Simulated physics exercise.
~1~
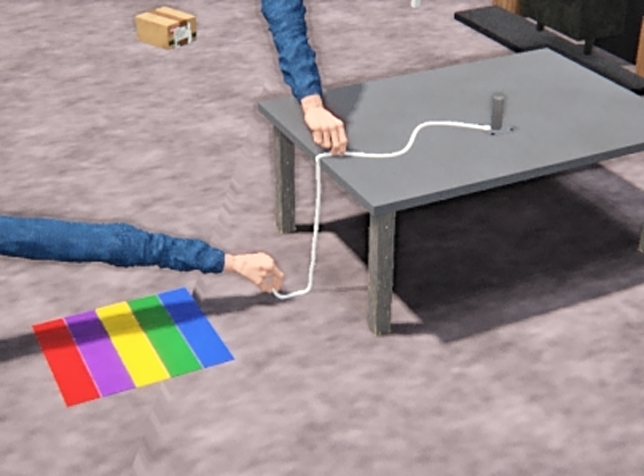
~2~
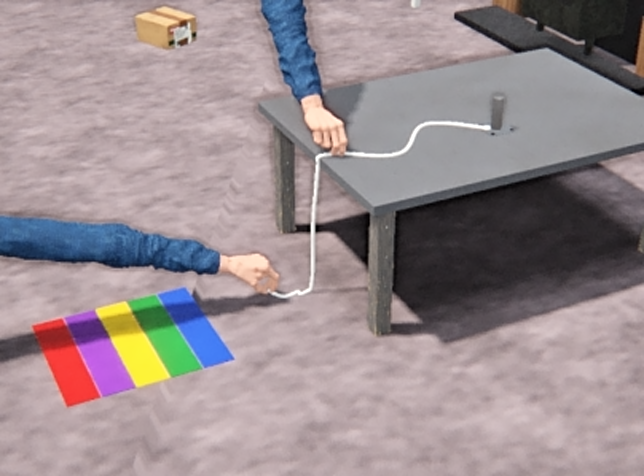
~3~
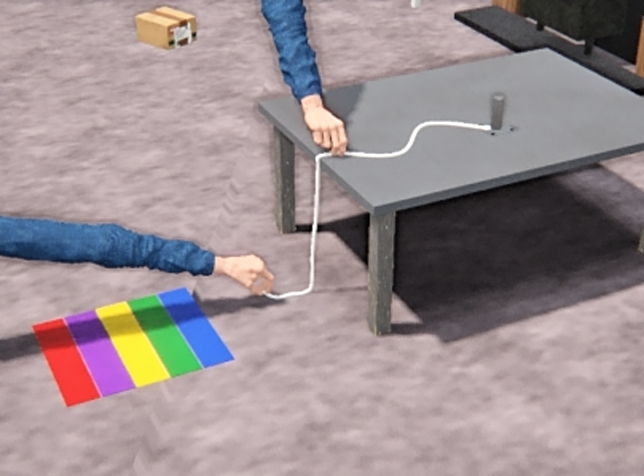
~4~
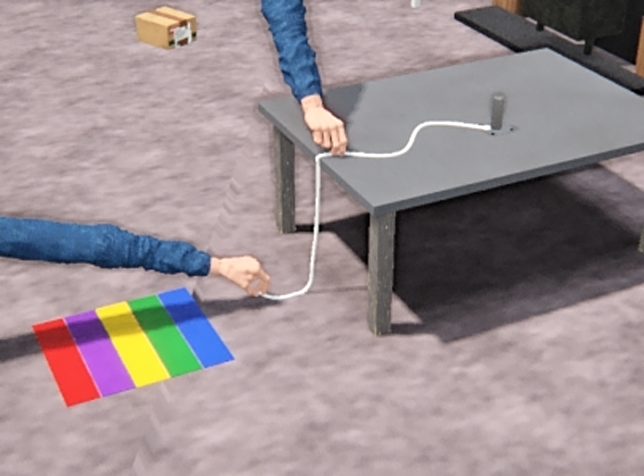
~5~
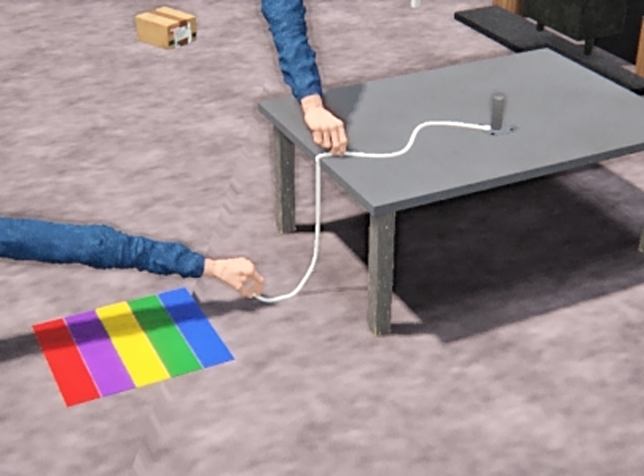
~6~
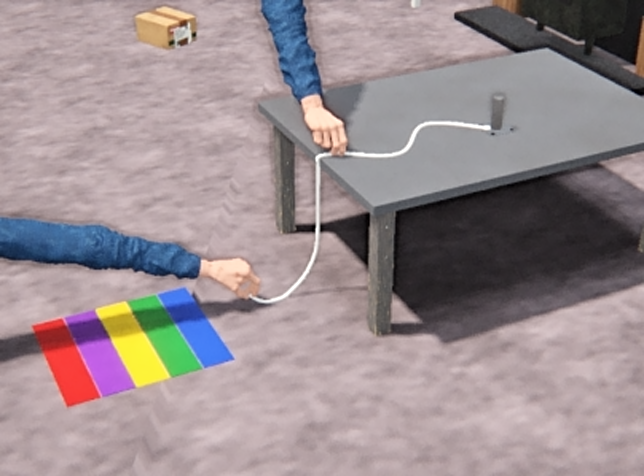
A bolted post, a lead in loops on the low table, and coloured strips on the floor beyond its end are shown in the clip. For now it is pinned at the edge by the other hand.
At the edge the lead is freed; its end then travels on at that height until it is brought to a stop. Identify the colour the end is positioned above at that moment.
It is positioned above yellow.
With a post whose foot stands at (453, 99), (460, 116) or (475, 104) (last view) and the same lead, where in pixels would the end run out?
The first try gives (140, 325), the second (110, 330) and the third (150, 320).
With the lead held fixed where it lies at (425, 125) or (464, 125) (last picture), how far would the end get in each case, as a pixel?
Respectively (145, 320) and (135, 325).
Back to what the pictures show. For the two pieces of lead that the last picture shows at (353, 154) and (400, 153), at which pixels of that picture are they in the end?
One finishes at (316, 165) and the other at (360, 151).
Soon after, end near (187, 311); over blue.
After that, end near (150, 321); over green.
At the stop, end near (127, 327); over yellow. It halts on the yellow strip.
